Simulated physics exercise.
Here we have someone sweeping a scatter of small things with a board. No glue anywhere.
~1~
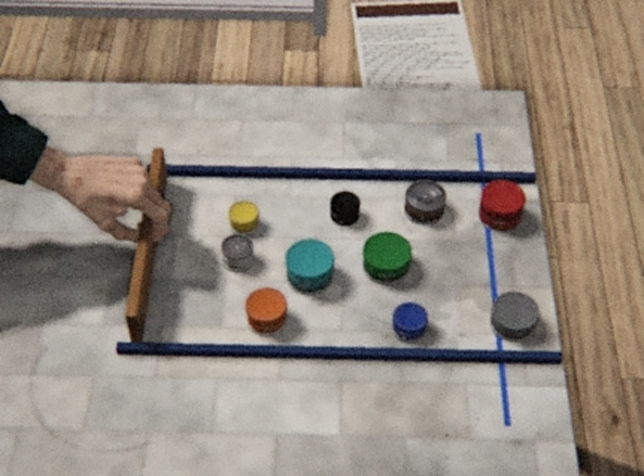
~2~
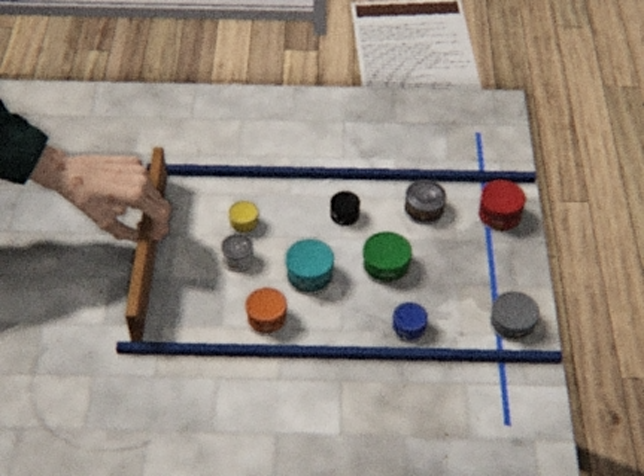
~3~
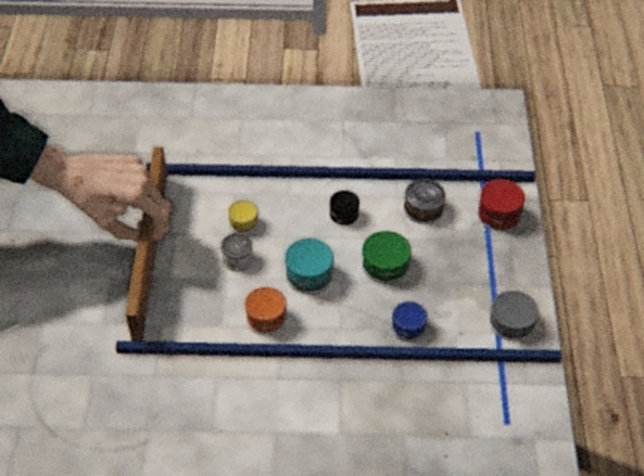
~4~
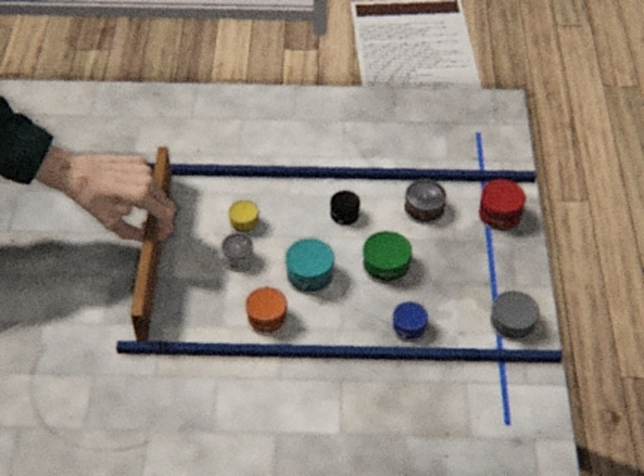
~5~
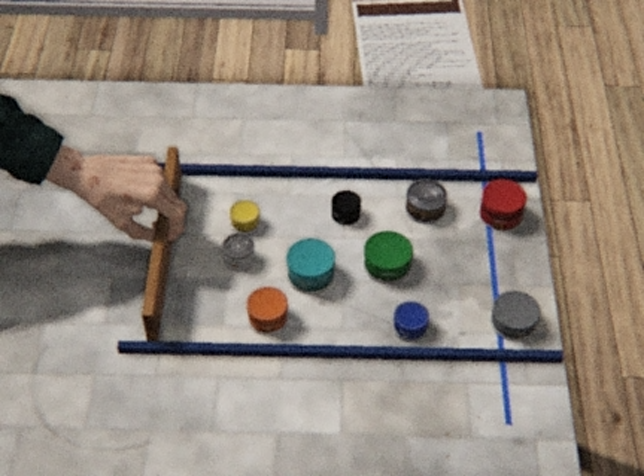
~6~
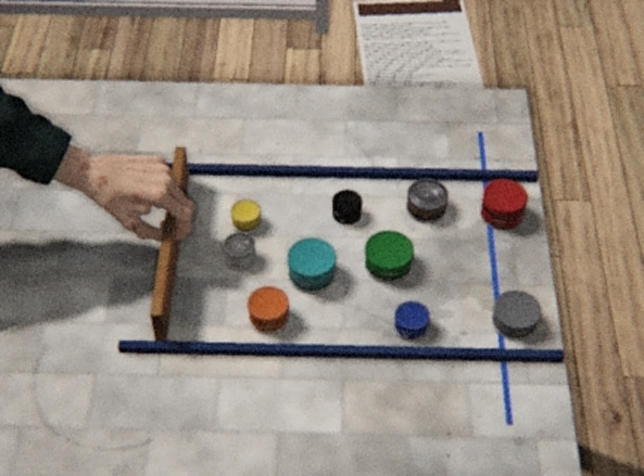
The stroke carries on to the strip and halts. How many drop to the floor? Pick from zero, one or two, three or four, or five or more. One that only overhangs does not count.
As it turns out, the number that fall off is one or two.
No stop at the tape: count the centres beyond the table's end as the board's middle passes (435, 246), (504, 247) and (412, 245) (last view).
It would be 0, 5 and 0.
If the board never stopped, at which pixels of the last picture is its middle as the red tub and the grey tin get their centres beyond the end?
About (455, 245), and (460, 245) for the other.
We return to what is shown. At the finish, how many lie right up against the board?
In contact: 5.
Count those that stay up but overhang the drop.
It comes to 3.
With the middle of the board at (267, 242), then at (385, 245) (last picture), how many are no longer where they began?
4 and 8.
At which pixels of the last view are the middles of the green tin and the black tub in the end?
The green tin stops around (551, 260); the black tub around (503, 200).
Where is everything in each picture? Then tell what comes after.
The first picture shows grey tin (514, 317); red tub (502, 206); brown pot (425, 203); board (148, 241); tape (492, 264).
The second picture shows red tub (502, 206); blue tin (410, 322).
The third picture shows brown pot (424, 201); black tub (345, 208).
The fourth picture shows grey tin (514, 316); board (153, 240).
The fifth picture shows red tub (503, 205); turquoise pot (311, 266).
The sixth picture shows grey tin (516, 316); red tub (504, 205); brown pot (427, 201); board (172, 240); tape (494, 262).
Soon after, none off yet; grey tin at rest near (516, 316); red tub at rest near (504, 205); brown pot at rest near (427, 201).
After that, none off yet; grey tin displaced about its own width near (544, 312); red tub displaced about its own width near (536, 208); brown pot displaced about its own width near (492, 205).
In the end, the number that fall off is one or two; gone, red tub and grey tin.
